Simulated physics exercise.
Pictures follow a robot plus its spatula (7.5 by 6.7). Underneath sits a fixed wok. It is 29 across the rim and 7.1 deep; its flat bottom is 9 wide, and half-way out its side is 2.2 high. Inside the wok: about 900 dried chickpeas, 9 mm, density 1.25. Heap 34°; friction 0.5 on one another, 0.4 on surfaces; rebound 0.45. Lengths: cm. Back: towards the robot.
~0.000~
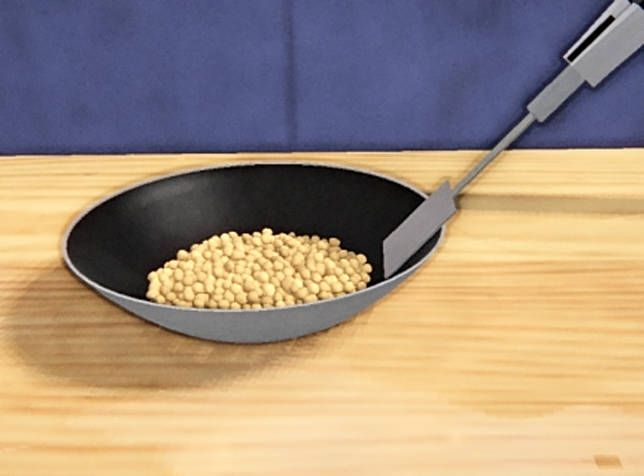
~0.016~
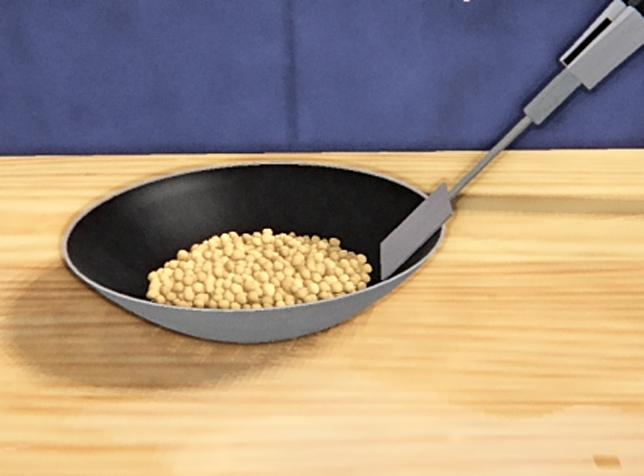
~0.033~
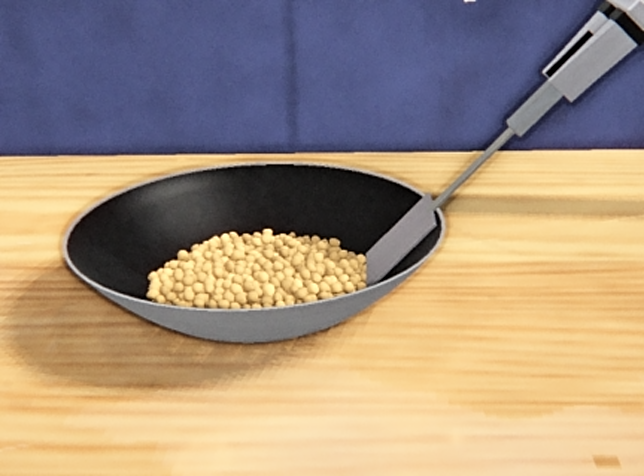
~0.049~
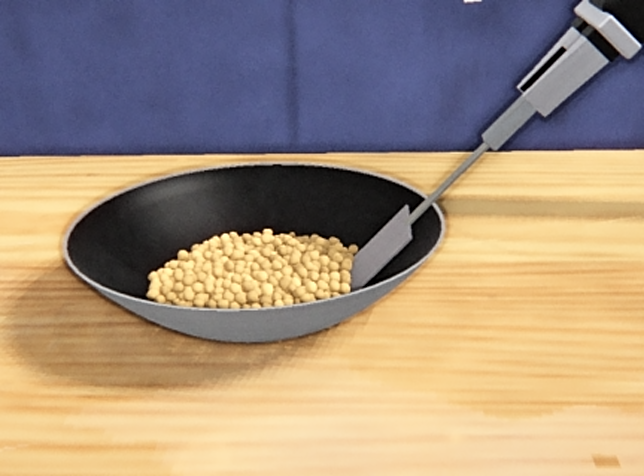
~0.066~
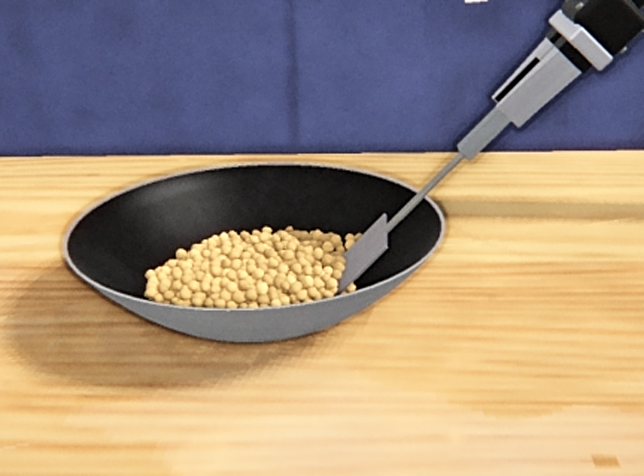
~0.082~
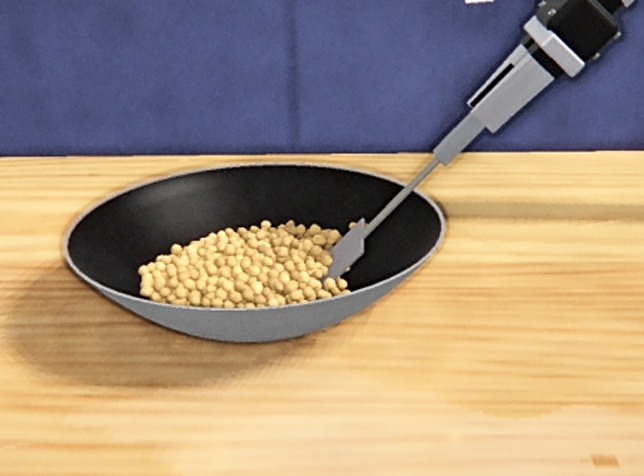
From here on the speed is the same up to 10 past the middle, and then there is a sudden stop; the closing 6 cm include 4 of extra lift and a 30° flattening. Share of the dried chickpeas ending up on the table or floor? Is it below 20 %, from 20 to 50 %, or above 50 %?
From 20 to 50 %.
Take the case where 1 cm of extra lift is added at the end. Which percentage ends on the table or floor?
About 25 %.
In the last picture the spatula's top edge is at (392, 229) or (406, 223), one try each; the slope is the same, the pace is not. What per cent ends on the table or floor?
Near 20 per cent in the first try and near 15 per cent in the second.
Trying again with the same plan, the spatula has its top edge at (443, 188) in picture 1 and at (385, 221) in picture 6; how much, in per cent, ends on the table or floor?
Roughly 20 %.
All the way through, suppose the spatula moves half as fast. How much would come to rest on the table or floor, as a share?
Approx. 10 per cent.
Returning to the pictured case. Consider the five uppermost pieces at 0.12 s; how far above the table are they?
Roughly 6 centimetres.
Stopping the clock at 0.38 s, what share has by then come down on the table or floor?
5 %.
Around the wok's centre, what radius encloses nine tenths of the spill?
60 centimetres, give or take.
After 0.12 s, sloping 47°, highest piece 7 above the table; 900 in the wok.
After 0.16 s, sloping 39°, highest piece 8 above the table; 900 in the wok.
After 0.38 s, sloping 17°, highest piece 18 above the table; 651 in the wok, 45 on the table or floor, 204 on the blade or in flight.
After 1.43 s, sloping 17°, highest piece 6 above the table; 651 in the wok, 249 on the table or floor.
In the end, 651 in the wok, 249 on the table or floor. That is 28 % on the table or floor.
